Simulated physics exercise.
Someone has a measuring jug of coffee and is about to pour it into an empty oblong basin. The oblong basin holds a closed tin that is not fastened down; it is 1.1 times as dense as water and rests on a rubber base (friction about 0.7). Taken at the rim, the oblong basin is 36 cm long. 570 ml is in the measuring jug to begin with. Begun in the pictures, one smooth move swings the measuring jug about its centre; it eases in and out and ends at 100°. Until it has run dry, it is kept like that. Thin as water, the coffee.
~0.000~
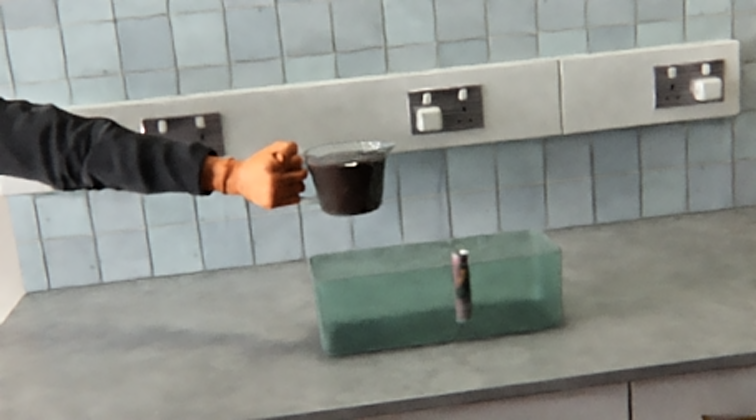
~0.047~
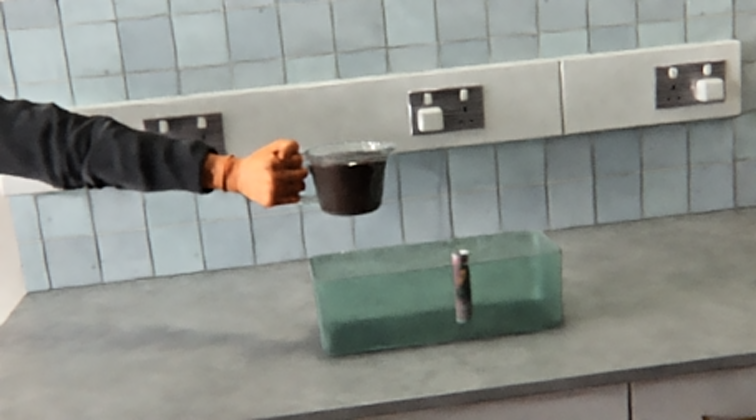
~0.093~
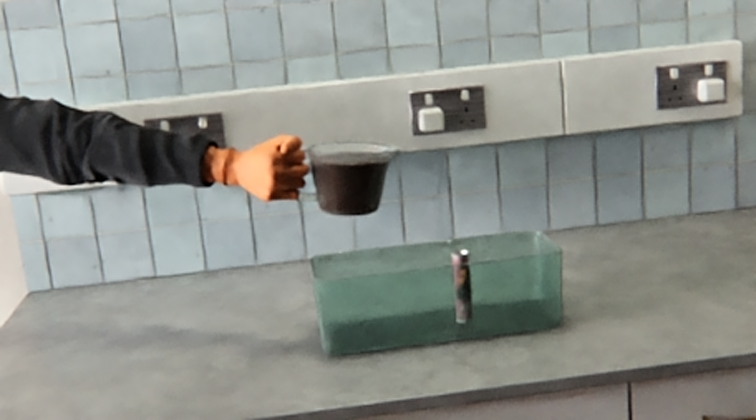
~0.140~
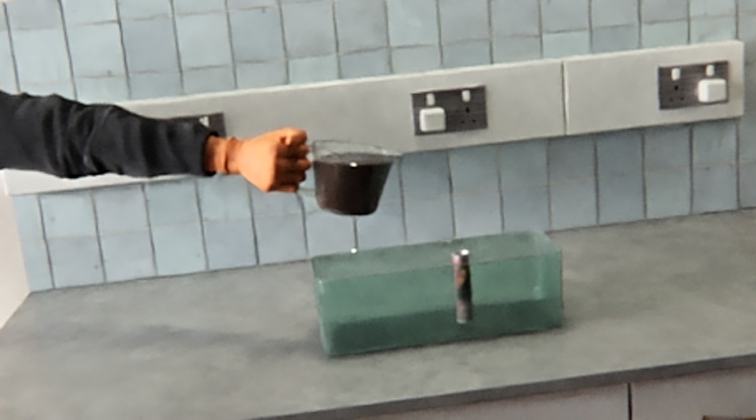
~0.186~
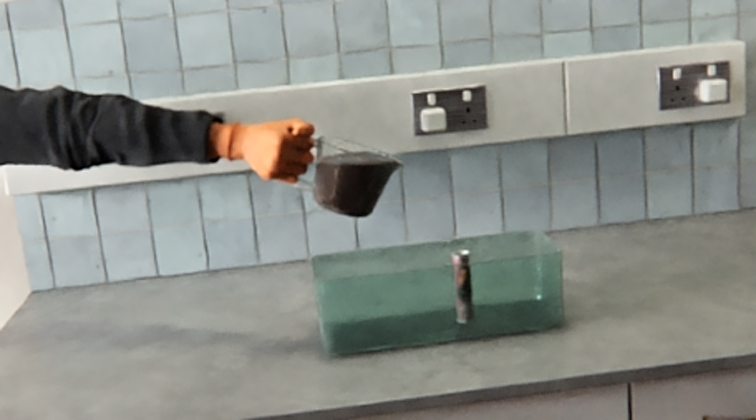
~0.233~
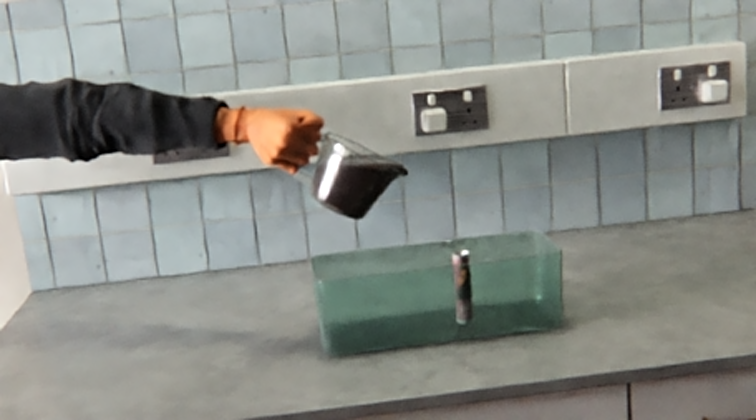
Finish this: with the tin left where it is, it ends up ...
It ends up knocked over.
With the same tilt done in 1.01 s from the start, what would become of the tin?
After the tilt, the tin has tipped over.
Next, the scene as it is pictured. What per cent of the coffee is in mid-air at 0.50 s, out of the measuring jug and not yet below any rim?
Around 30 percent.
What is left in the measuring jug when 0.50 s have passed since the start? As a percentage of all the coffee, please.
Remaining: Near 38 % of the total.
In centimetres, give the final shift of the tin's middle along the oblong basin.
Roughly 8.0 cm.
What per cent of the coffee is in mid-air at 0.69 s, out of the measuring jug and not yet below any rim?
Near 8 in a hundred.
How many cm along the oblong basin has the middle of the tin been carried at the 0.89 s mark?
Close to 8 cm.
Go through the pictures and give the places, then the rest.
In the first picture, it leans 0°; its right rim is at (396, 144); the coffee meets the walls at (309, 161) and (385, 153); the oblong basin's rim runs from (312, 270) to (550, 241); the tin's top is at (460, 256).
In the second picture, it leans 1°; its right rim is at (397, 145); the coffee meets the walls at (310, 161) and (386, 154).
In the third picture, it leans 6°; its right rim is at (400, 149); the coffee meets the walls at (312, 160) and (388, 155).
In the fourth picture, it leans 12°; its right rim is at (403, 155); the coffee meets the walls at (314, 159) and (391, 157).
In the fifth picture, it leans 21°; its right rim is at (406, 164); the coffee meets the walls at (317, 162) and (398, 159).
In the sixth picture, it leans 32°; its right rim is at (407, 174); the coffee meets the walls at (319, 165) and (402, 168); 3 per cent is over the edge.
Then, 0.50 s in, the tilt is 92° and 37 per cent is still to pour; the tin stands where it began.
Then, 0.69 s in, the tilt is 100° and 5 per cent is still to pour; the tin leans 27°.
Then, 0.89 s in, the tilt is 100° and 0 per cent is still to pour; the tin lies on its side.
Then, 1.11 s in, the tilt is 100° and 0 per cent is still to pour; the tin lies on its side.
Finally, the tin lies on its side.
